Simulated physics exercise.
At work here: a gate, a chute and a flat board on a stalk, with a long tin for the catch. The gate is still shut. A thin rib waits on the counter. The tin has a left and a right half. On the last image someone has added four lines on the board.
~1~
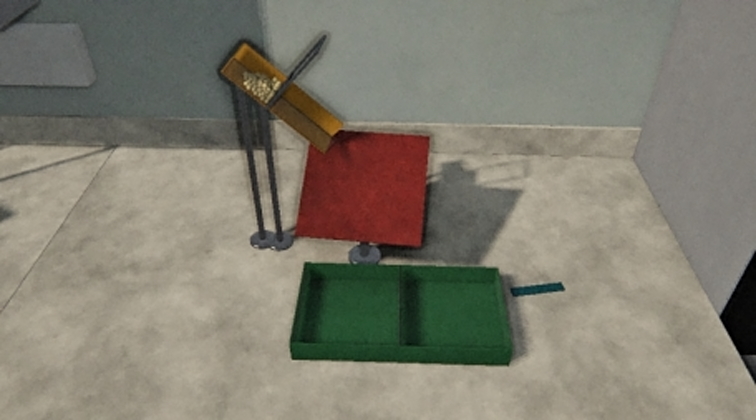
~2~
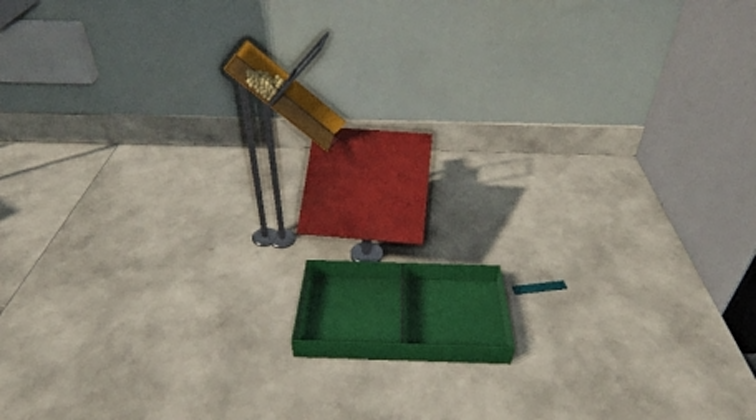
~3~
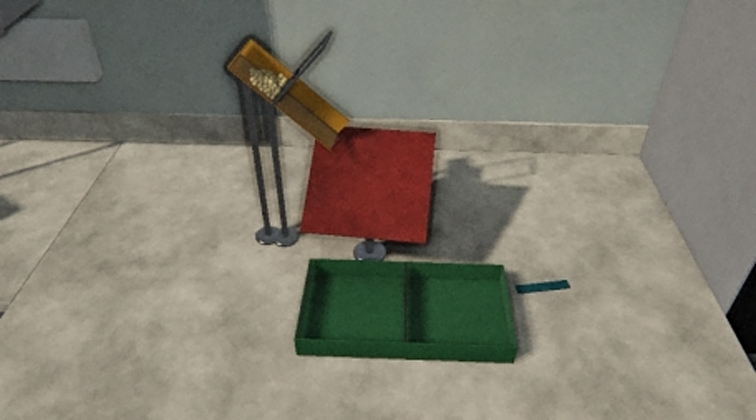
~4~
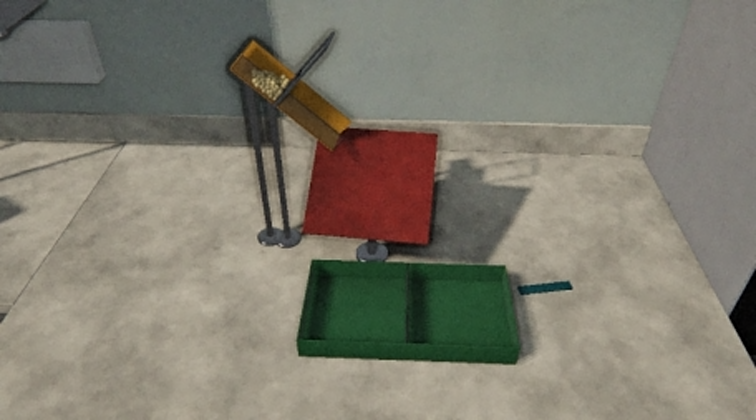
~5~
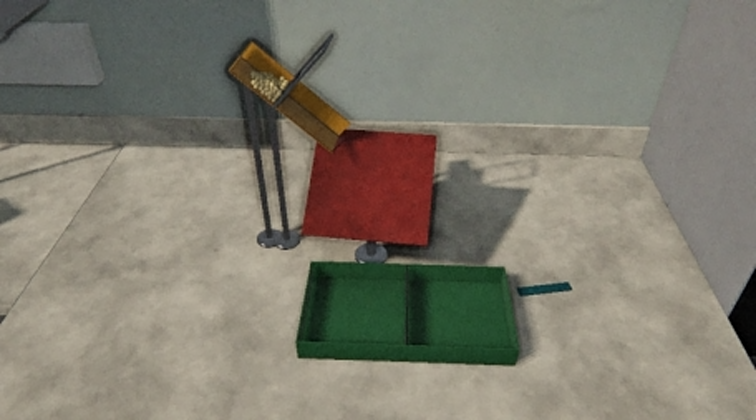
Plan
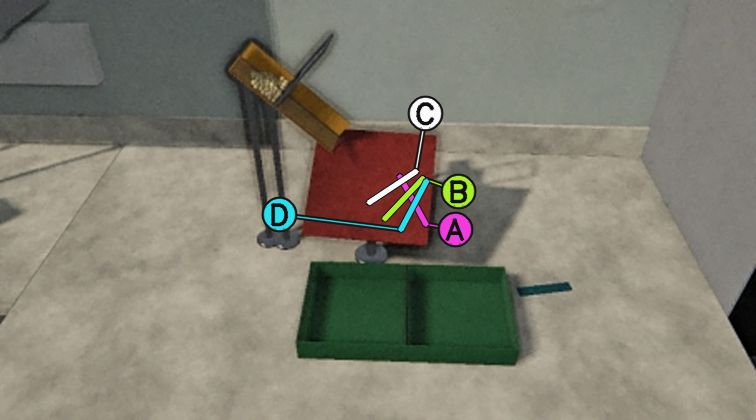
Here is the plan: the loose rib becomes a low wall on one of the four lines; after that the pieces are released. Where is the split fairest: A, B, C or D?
The best line is A.
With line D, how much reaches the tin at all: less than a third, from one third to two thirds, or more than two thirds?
It is more than two thirds.
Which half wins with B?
More lands on the left.
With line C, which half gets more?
More lands on the left.
On the marked copy, line A from (399, 176) to (425, 224); line B from (422, 178) to (384, 218); line C from (415, 171) to (369, 202); line D from (426, 181) to (401, 229).
Choosing A, of what is caught, close to half in the left half, close to half in the right.
Choosing B, of what is caught, the whole lot in the left half, none at all in the right.
Choosing C, of what is caught, the whole lot in the left half, none at all in the right.
Choosing D, of what is caught, all but a few in the left half, only a few in the right.
